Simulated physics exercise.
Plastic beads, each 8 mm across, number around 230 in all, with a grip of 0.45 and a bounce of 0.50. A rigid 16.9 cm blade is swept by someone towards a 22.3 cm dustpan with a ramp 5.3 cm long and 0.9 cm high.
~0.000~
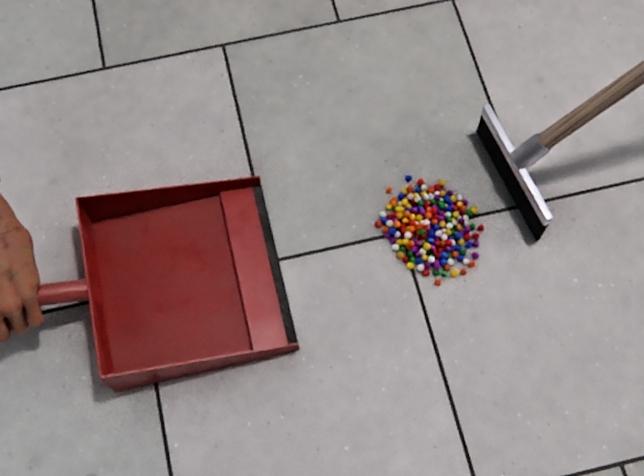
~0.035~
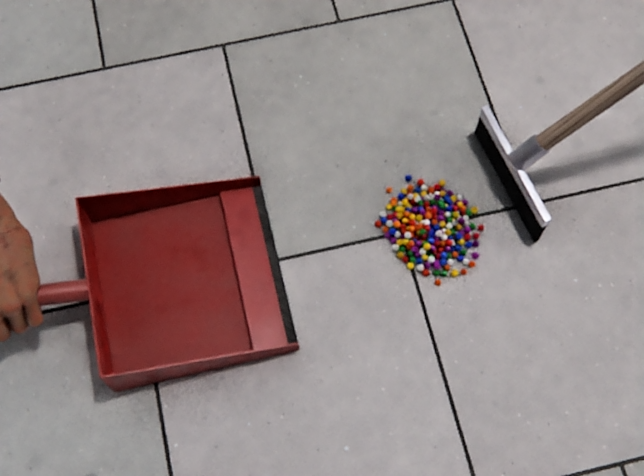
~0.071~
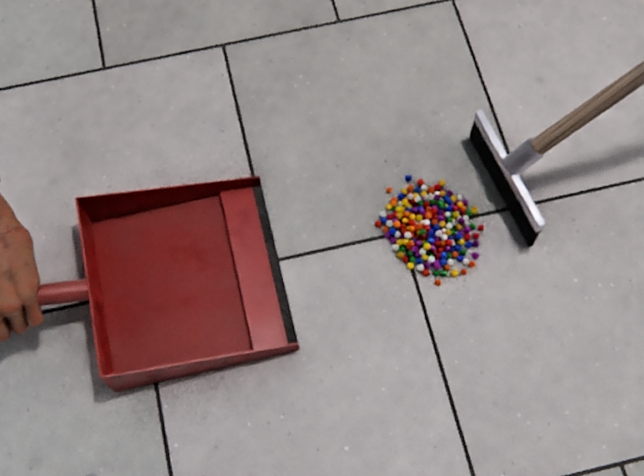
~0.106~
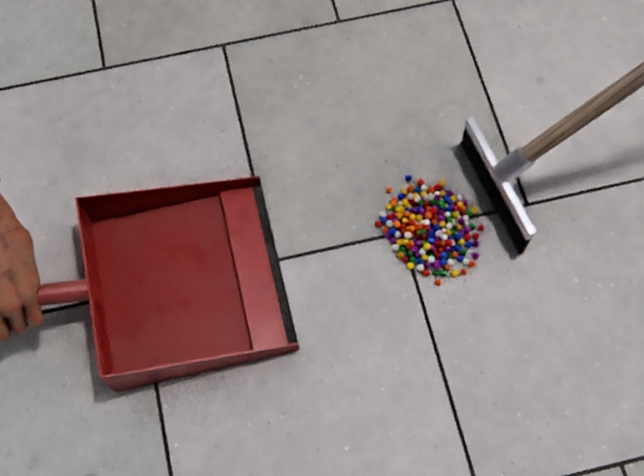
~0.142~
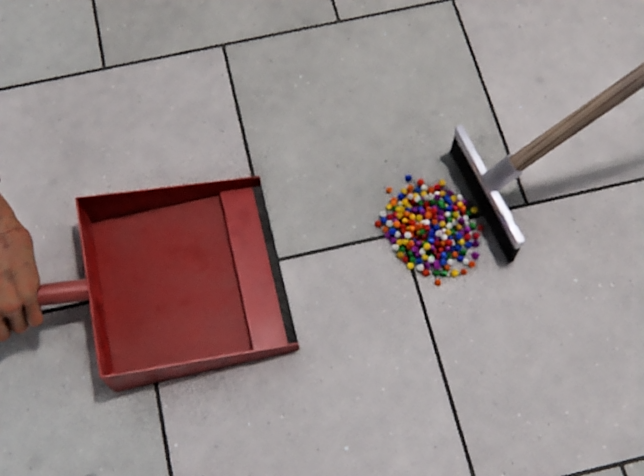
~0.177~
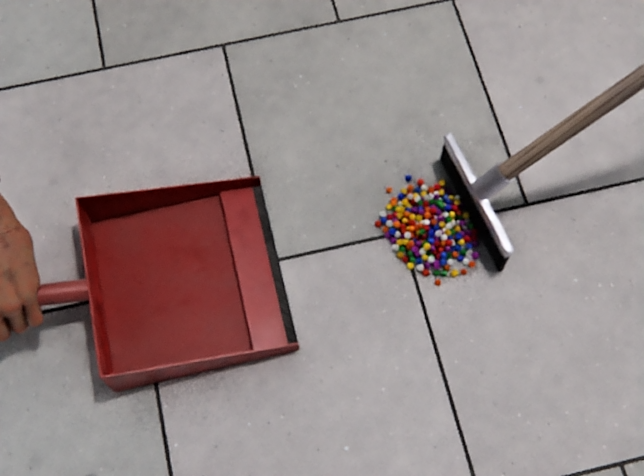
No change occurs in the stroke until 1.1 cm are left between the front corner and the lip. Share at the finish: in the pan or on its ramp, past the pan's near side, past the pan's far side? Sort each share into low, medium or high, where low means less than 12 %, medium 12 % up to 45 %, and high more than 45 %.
Shares - pan: Medium, near side: Medium, far side: Low.
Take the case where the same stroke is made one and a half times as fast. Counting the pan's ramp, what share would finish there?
About 30 %.
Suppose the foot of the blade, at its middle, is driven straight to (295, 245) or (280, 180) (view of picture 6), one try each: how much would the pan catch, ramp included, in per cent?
Around 30 per cent, and around 10 per cent.
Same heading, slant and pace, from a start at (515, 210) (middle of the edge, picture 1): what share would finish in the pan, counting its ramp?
Around 15 %.
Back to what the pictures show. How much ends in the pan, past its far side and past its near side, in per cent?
Pan 30, near side 25, far side 0.
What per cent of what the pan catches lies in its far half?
Estimate: Close to 10 %.
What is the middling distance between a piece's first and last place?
Median shift: Approx. 22 cm.
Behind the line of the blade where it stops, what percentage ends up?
Some 25 per cent.
After 0.42 s, middle of the blade 14 cm from the lip; 0 % over the lip, far side 0 %, near side 5 %.
Then, at 0.58 s, middle of the blade 7 cm from the lip; 0 % over the lip, far side 0 %, near side 15 %.
After 0.87 s, middle of the blade 2 cm from the lip; 30 % over the lip, far side 0 %, near side 25 %.
At rest (1.5 s), pan 30 %, near side 25 %, far side 0 %, in front of the lip or behind the blade 40 %.
